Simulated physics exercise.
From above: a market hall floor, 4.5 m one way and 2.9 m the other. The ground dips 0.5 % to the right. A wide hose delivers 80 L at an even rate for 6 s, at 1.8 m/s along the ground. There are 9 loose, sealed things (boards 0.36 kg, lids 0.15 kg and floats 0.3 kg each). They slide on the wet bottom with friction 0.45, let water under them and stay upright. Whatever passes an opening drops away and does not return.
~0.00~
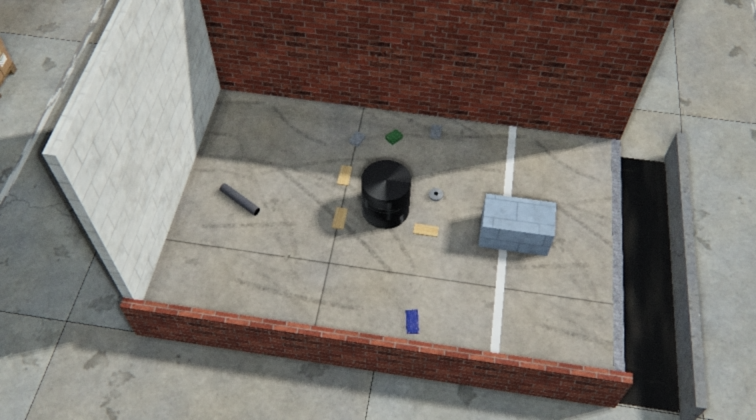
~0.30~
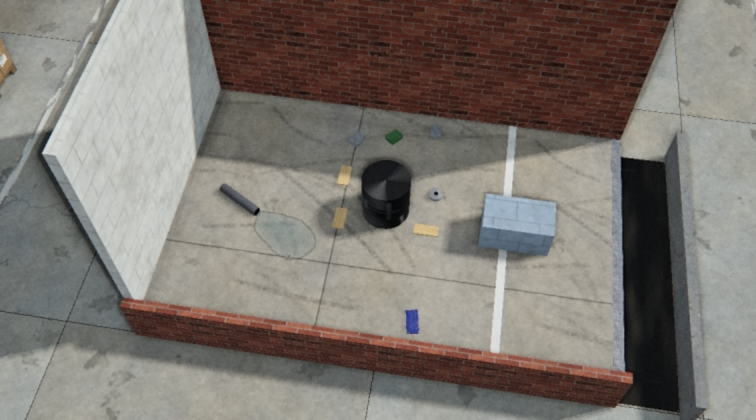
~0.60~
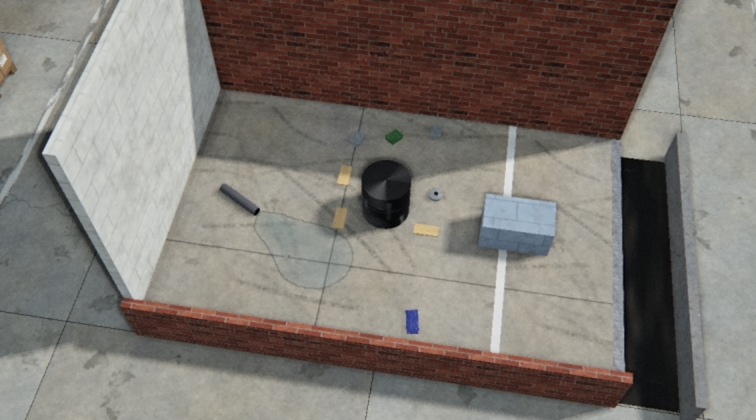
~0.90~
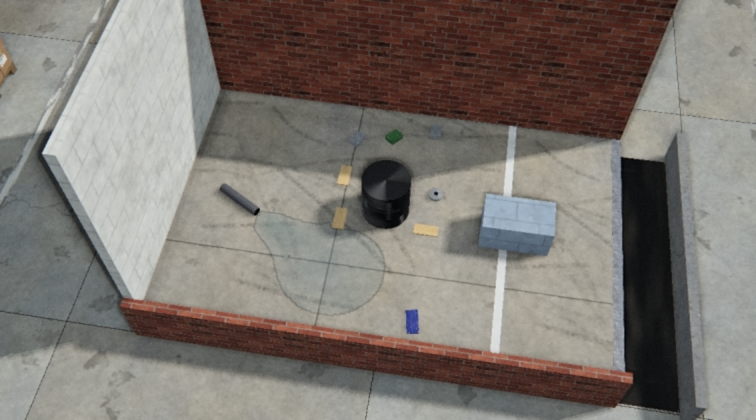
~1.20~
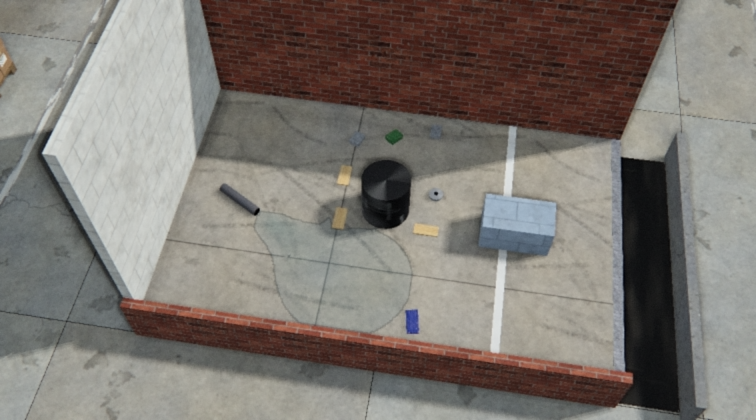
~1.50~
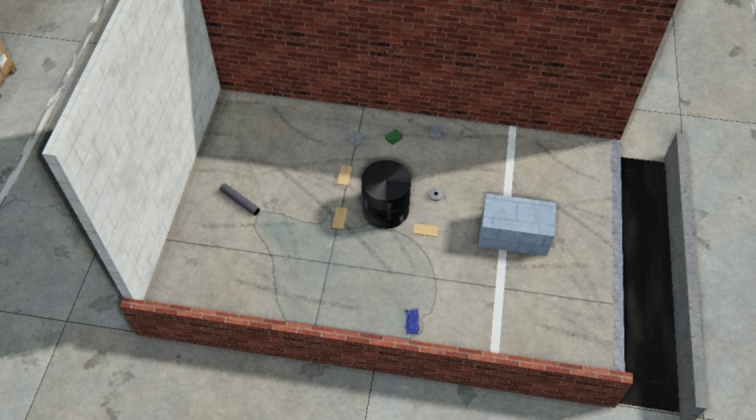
Walled concrete floor seen from above, with clear water spreading from a dark pipe toward the low brick wall, loose pieces staying still.
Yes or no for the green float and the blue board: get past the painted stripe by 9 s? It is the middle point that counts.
The green float falls short, the blue board gets past.
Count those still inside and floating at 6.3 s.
0 of them.
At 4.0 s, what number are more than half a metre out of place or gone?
I count 1.
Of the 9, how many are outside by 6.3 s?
I count 1.
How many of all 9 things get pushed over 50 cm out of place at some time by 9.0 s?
That makes 1.
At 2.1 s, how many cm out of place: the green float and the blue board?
About 0 and 10 cm.
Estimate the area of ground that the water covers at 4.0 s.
Roughly 4.0 m2.
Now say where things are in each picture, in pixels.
In the first picture, the green float at (394, 135), on the bottom; the blue board at (412, 321) rests on the ground; 0.0 m2 under water; 0 of 9 have shifted.
In the second picture, the green float at (394, 135) rests on the ground; the blue board at (412, 321) rests on the ground; water covers 0.2 m2; 0 of 9 have shifted.
In the third picture, the green float at (394, 135), on the bottom; the blue board at (412, 321) rests on the ground; 0.5 m2 under water; 0 of 9 have shifted.
In the fourth picture, the green float at (394, 135) rests on the ground; the blue board at (412, 321) rests on the ground; water covers 0.9 m2; 0 of 9 have shifted.
In the fifth picture, the green float at (394, 135) rests on the ground; the blue board at (412, 321), on the bottom; 1.4 m2 under water; 0 of 9 have shifted.
In the sixth picture, the green float at (394, 135), on the bottom; the blue board at (412, 321) rests on the ground; 1.7 m2 under water; 0 of 9 have shifted.
After 2.1 s the green float is near (394, 135), 0.0 m from its start, aground; the blue board is near (426, 325), 0.1 m from its start, afloat; 0 of 9 are over the mark; 1 afloat.
After 4.0 s the green float is near (394, 135), 0.0 m from its start, aground; the blue board is near (576, 347), 1.5 m from its start, afloat; 1 of 9 are over the mark; 1 afloat.
After 6.3 s the green float is near (394, 135), 0.0 m from its start, aground; the blue board has gone out; 1 of 9 are over the mark; 0 afloat.
After 9.0 s the green float is near (394, 135), 0.0 m from its start, aground; the blue board has gone out; 1 of 9 are over the mark; 0 afloat.
